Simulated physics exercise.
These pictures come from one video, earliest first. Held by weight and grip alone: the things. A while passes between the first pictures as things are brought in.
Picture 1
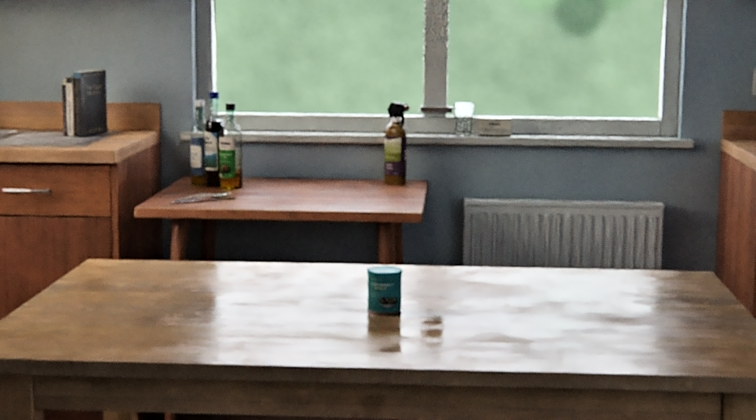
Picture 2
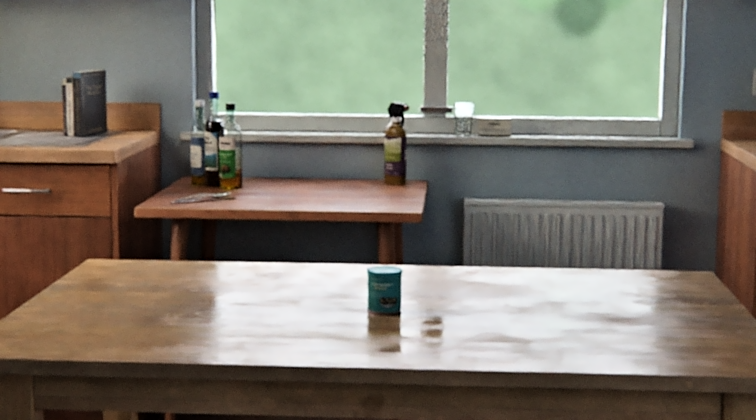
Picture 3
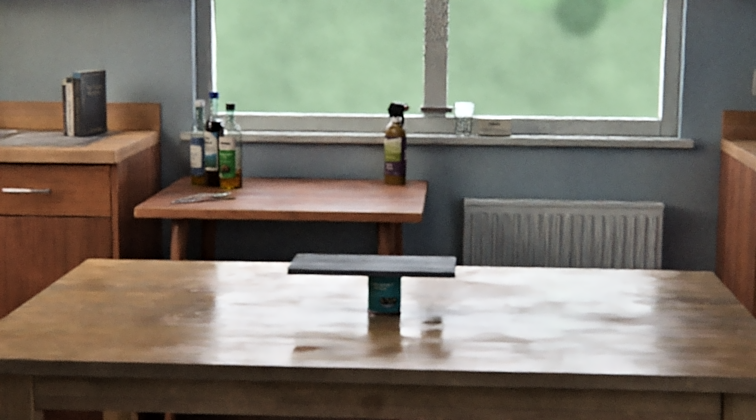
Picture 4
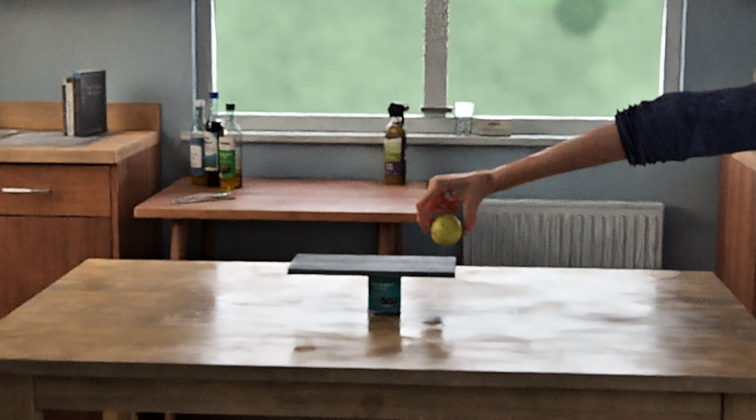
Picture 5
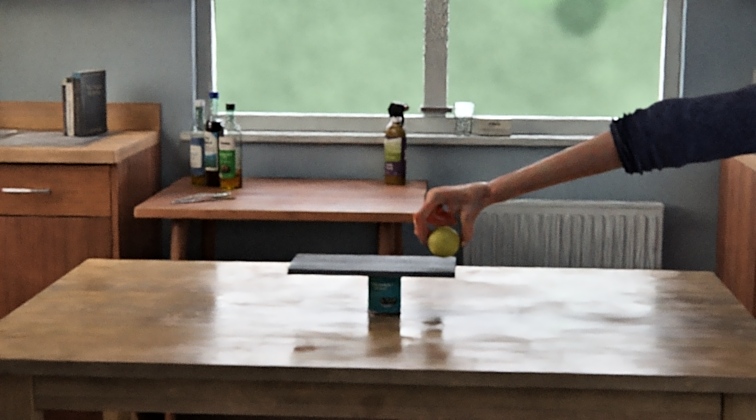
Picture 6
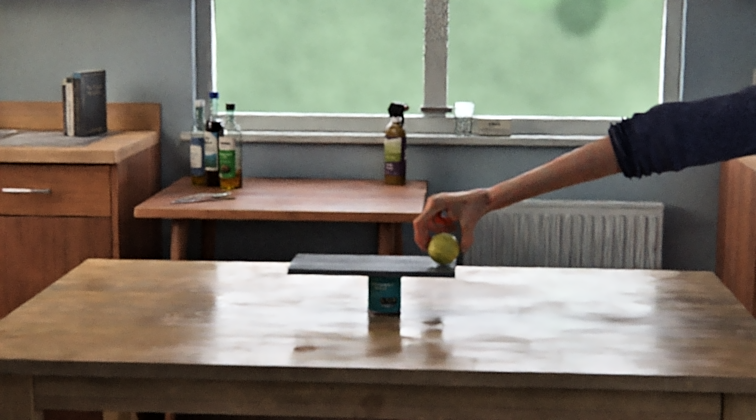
A hand and dark-sleeved arm reach in from the right over a wooden table in a kitchen, seen from the front by a still camera. A turquoise tin stands on the table, with bottles on a side table behind, a window above and a radiator at right. A dark flat board appears across the tin, then the hand lowers a yellow lemon onto its right end, still holding it.
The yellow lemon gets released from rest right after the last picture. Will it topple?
Stays put.
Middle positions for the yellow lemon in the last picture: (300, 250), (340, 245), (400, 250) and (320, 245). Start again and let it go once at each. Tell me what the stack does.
In the first case it gives way; in the second case it comes apart; in the third case it holds; in the fourth case it gives way.
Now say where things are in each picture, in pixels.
The last thing is not in view yet; turquoise tin (384, 290), in the first picture.
The last thing is not in view yet; turquoise tin (384, 290), in the second picture.
The last thing is not in view yet; turquoise tin (384, 290), in the third picture.
Coming down; yellow lemon (446, 230); turquoise tin (384, 290), in the fourth picture.
Coming down; yellow lemon (444, 242); turquoise tin (384, 290), in the fifth picture.
Set down, still held; yellow lemon (444, 249); turquoise tin (384, 290), in the sixth picture.
Then, 0.20 s later than the last frame, all is still.
Then, 0.40 s later than the last frame, yellow lemon resting near (444, 249).
When it is over, all 3 as before. End places, in pixels of the last picture, yellow lemon near (444, 249). The stack holds.
